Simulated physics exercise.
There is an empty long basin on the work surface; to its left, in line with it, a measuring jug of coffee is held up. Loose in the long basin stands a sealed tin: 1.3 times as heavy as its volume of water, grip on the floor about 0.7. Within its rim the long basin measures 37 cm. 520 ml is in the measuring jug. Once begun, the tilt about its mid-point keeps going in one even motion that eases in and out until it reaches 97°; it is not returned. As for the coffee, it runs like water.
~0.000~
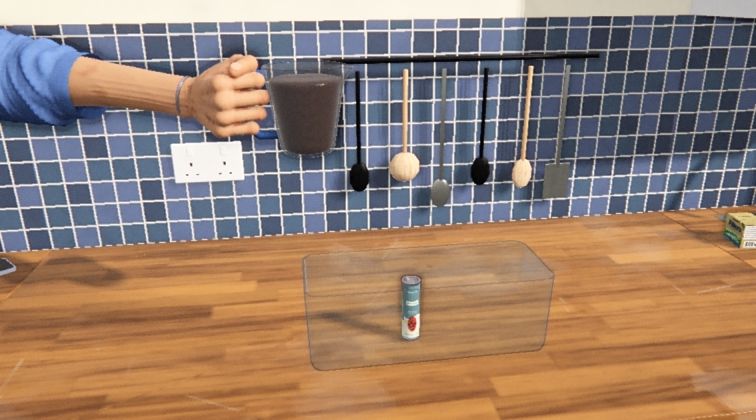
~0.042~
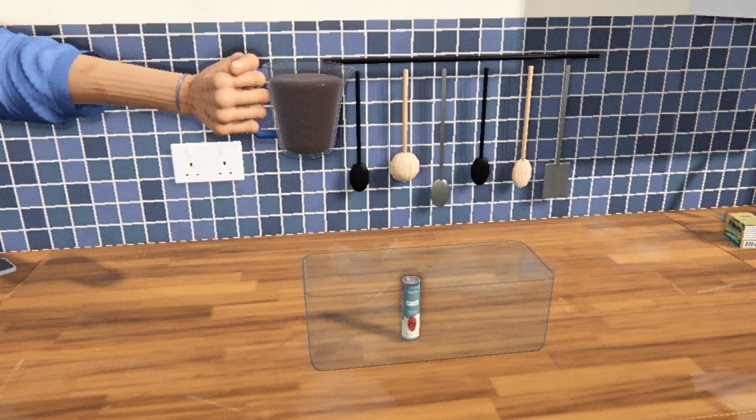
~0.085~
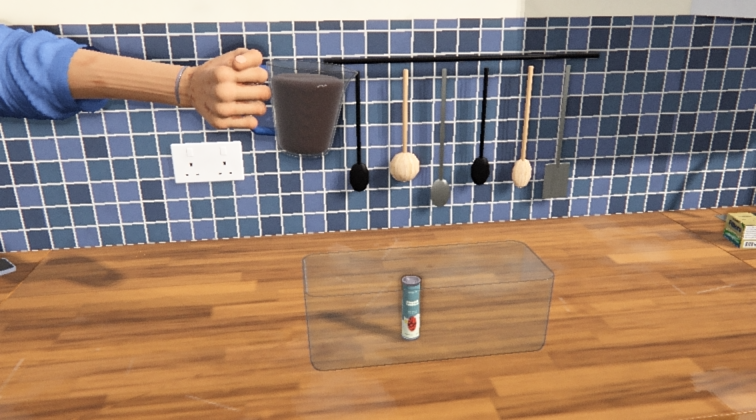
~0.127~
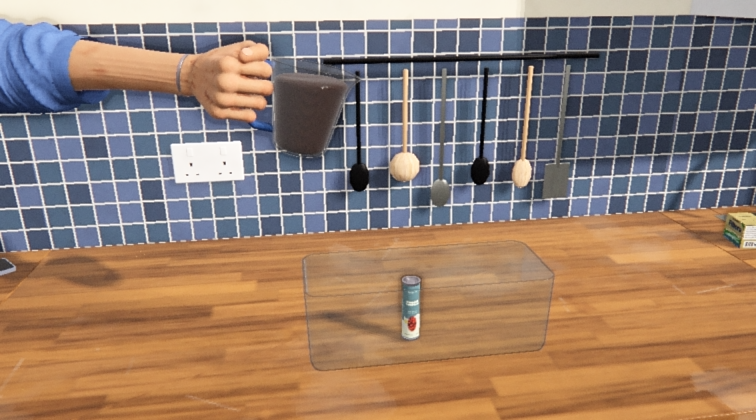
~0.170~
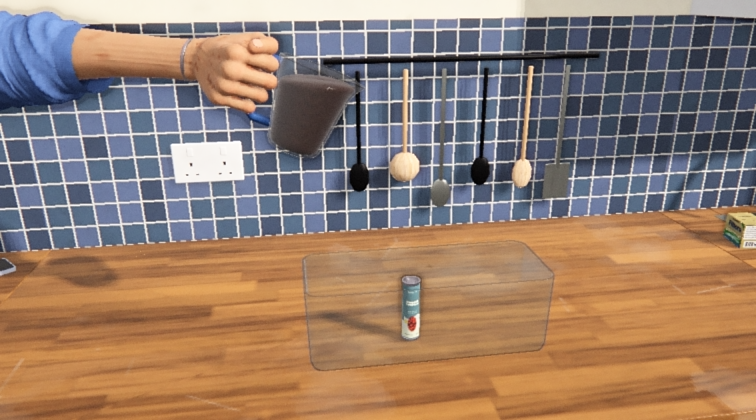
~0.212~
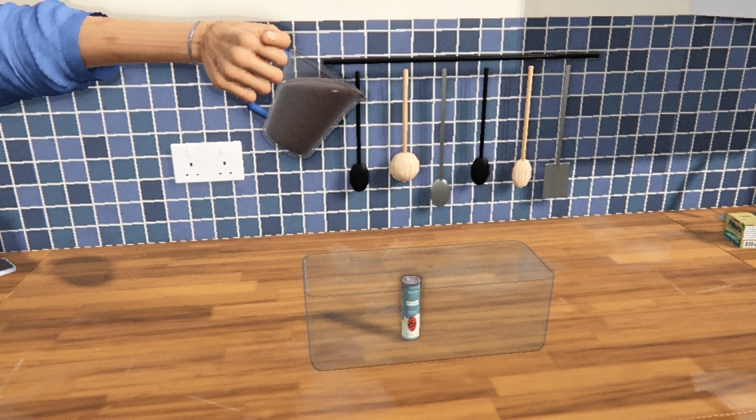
A hand tilts a jug of dark liquid rightward above a clear, long basin.
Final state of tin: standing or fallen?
Standing.
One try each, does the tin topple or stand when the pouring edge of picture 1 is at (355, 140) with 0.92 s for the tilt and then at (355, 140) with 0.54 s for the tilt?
The tin overturns the first time and overturns the second time.
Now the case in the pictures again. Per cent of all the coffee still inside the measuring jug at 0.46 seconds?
Near 52 in a hundred.
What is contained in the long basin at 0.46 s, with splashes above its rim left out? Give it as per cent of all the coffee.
Near 3 in a hundred.
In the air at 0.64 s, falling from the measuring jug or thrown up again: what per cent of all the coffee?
In-air share: About 30 %.
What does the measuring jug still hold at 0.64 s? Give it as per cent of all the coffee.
Roughly 14 percent remains.
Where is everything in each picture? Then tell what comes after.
Tilt 0°; pouring edge (353, 66); surface from (268, 79) to (342, 77); the long basin's rim runs from (304, 276) to (539, 259); the tin's top is at (411, 283), in the first picture.
Tilt 1°; pouring edge (355, 67); surface from (269, 78) to (343, 78), in the second picture.
Tilt 6°; pouring edge (357, 71); surface from (271, 76) to (344, 80), in the third picture.
Tilt 13°; pouring edge (361, 78); surface from (275, 76) to (348, 82), in the fourth picture.
Tilt 22°; pouring edge (365, 87); surface from (279, 79) to (355, 85), in the fifth picture.
Tilt 32°; pouring edge (368, 98); surface from (279, 89) to (365, 91), in the sixth picture.
Then, 0.46 s in, the tilt is 92° and 51 per cent is still to pour; the tin stands where it began.
Then, 0.64 s in, the tilt is 97° and 14 per cent is still to pour; the tin stands where it began.
Then, 0.83 s in, the tilt is 97° and 2 per cent is still to pour; the tin stands where it began.
Then, 1.04 s in, the tilt is 97° and 0 per cent is still to pour; the tin stands where it began.
Finally, the tin stands where it began.
